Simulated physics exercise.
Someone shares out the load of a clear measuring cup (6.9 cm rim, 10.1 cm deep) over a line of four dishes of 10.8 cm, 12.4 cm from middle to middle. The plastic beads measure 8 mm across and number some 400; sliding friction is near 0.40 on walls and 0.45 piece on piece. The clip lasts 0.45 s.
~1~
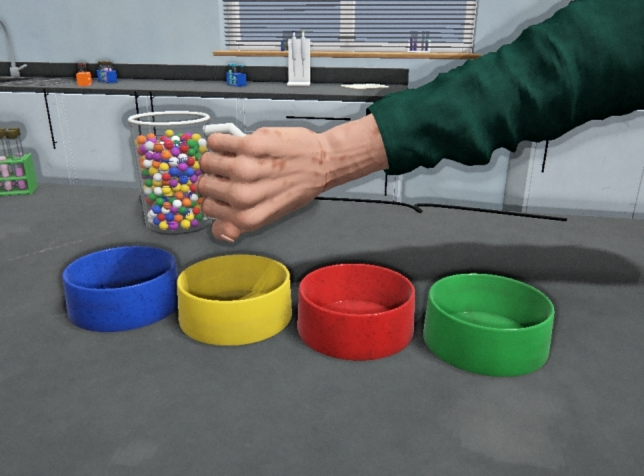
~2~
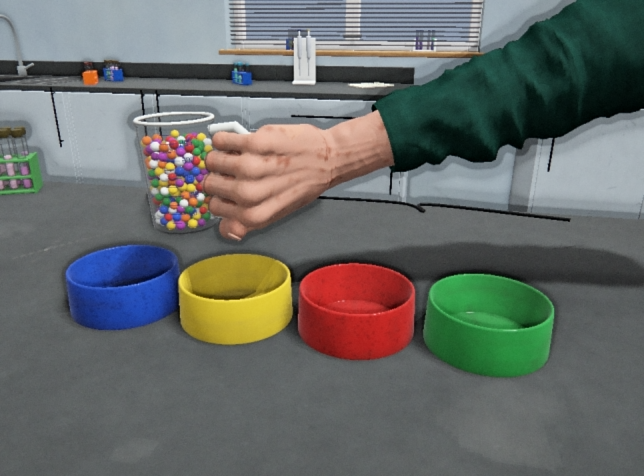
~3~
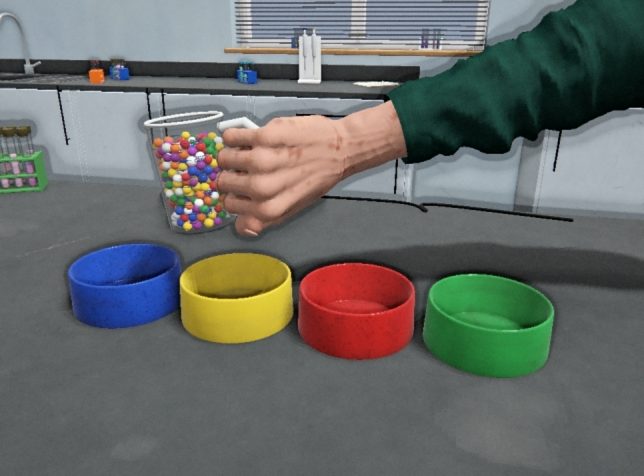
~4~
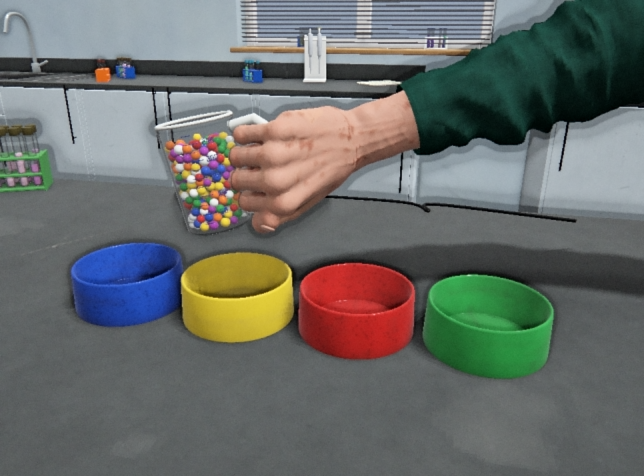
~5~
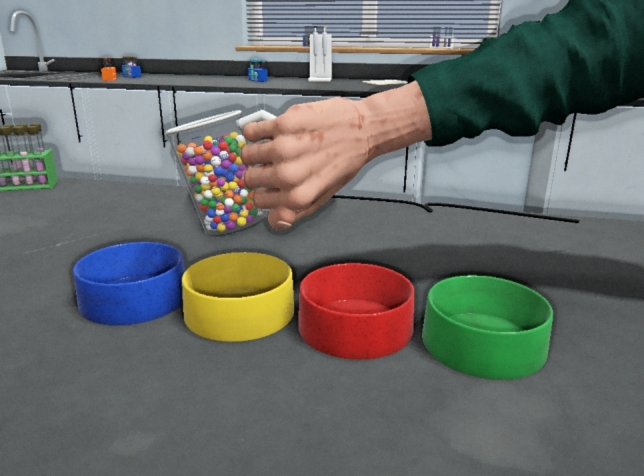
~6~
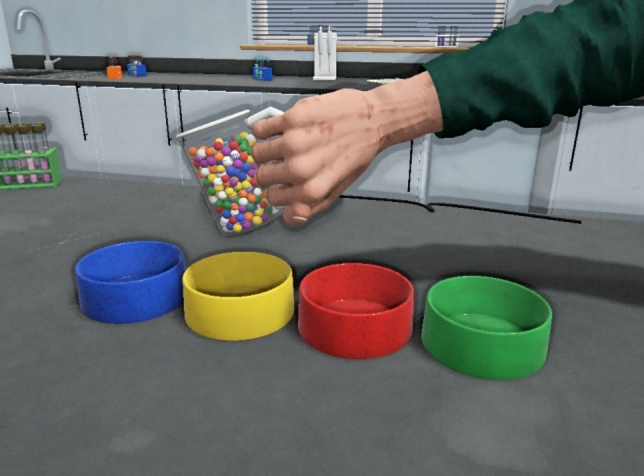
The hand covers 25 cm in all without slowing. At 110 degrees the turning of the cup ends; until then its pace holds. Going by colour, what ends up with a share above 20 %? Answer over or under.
Red over, blue under, green under, yellow under, counter under.
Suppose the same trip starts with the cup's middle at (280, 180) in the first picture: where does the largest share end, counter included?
Most goes to: Green.
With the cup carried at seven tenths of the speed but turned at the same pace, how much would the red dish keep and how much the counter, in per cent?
Red 80; counter 10.
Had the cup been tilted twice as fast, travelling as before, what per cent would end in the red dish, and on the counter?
In that case red 40; counter 20.
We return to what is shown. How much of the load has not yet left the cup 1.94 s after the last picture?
Some 35 per cent of the load.
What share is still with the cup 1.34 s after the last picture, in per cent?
Some 95 per cent of the load.
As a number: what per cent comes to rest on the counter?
Roughly 0 per cent.
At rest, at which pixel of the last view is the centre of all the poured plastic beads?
Near (349, 306).
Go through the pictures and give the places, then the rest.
Cup at (175, 172), tilt 0 degrees, lip at (135, 117), moved 0.0 cm; middle of the pieces at (172, 174); blue dish at (121, 267); yellow dish at (234, 277); red dish at (357, 288); green dish at (490, 300), in the first picture.
Cup at (181, 172), tilt 2 degrees, lip at (140, 118), moved 0.5 cm; middle of the pieces at (179, 174), in the second picture.
Cup at (194, 173), tilt 6 degrees, lip at (151, 122), moved 1.7 cm; middle of the pieces at (192, 175), in the third picture.
Cup at (208, 173), tilt 11 degrees, lip at (161, 126), moved 2.9 cm; middle of the pieces at (205, 176), in the fourth picture.
Cup at (221, 174), tilt 15 degrees, lip at (172, 131), moved 4.2 cm; middle of the pieces at (219, 177), in the fifth picture.
Cup at (233, 175), tilt 20 degrees, lip at (183, 135), moved 5.4 cm; middle of the pieces at (232, 178); blue dish at (131, 261); yellow dish at (238, 274); red dish at (356, 287); green dish at (488, 303), in the sixth picture.
Then, 0.81 s after the last picture, tilt 62 degrees; cup holds 100 %.
Then, 1.34 s after the last picture, tilt 90 degrees; cup holds 95 %, red 5 %.
Then, 1.94 s after the last picture, tilt 110 degrees; cup holds 35 %, red 60 %.
In the end, red 100 %, blue 0 %, green 0 %, yellow 0 %, counter 0 %.
